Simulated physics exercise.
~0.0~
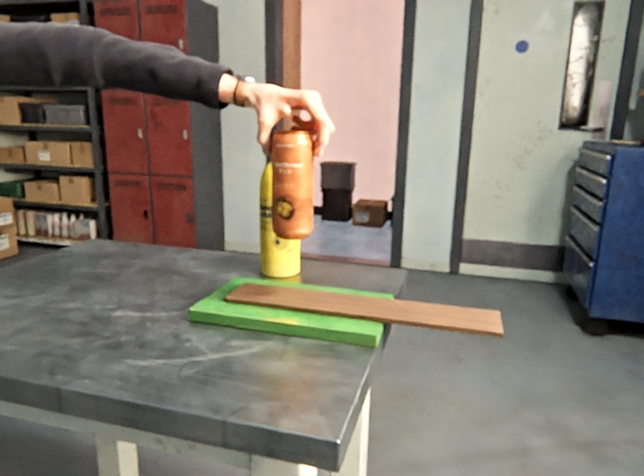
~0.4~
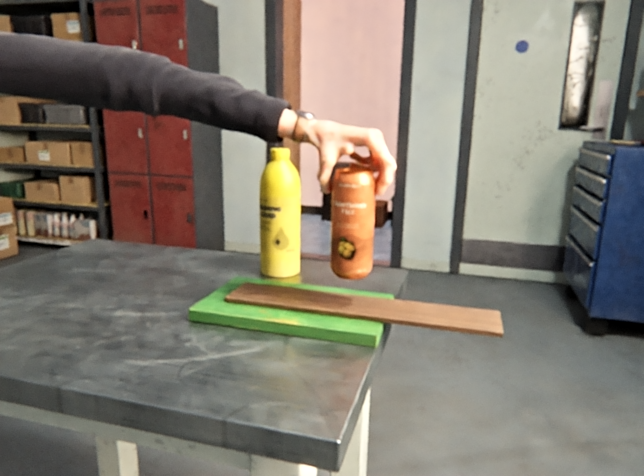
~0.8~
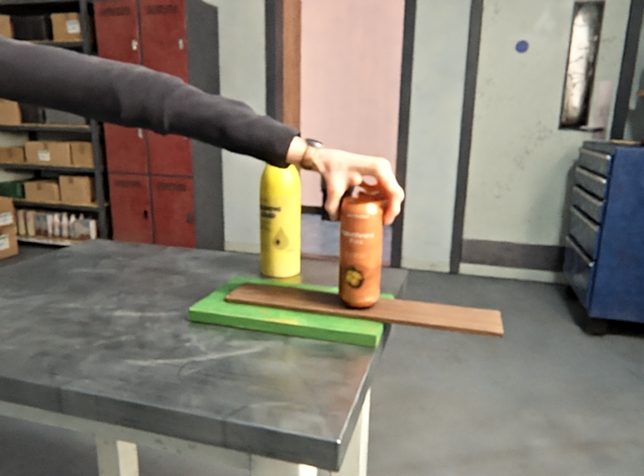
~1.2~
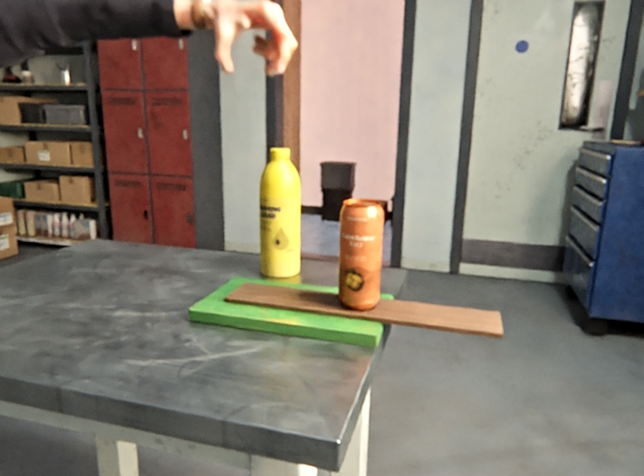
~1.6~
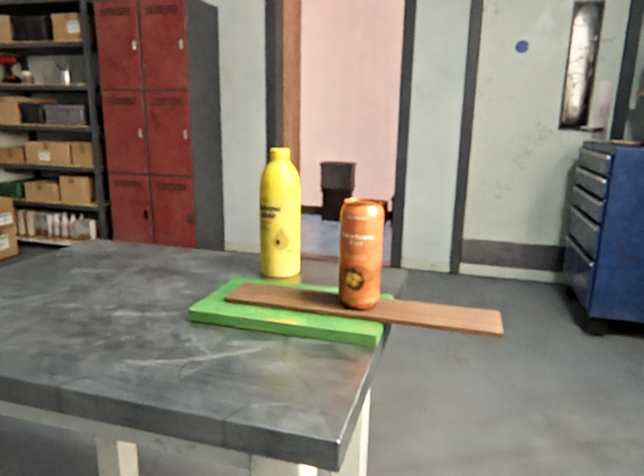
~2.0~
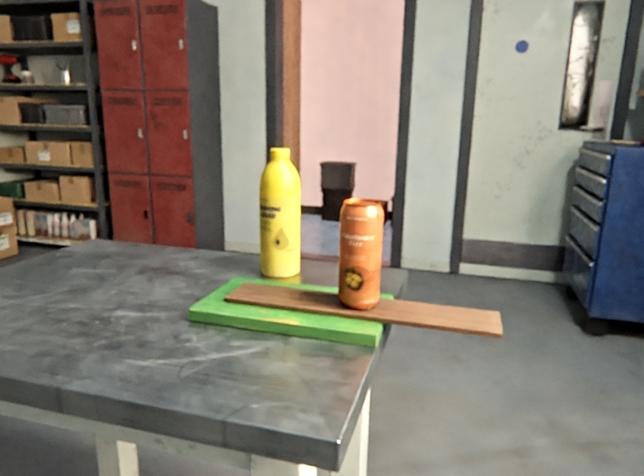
A hand at the end of a dark-sleeved arm holds an orange can above a dark tabletop in a workshop, seen from a still, slightly raised view. A yellow bottle stands behind a green slab, and a brown plank lies across the slab with its right end reaching past the table edge. The hand carries the can rightward and down, then sets it upright on the plank near the slab's right end. It lets go and draws back to the upper left, out of view. The can stays upright, and the plank holds still.
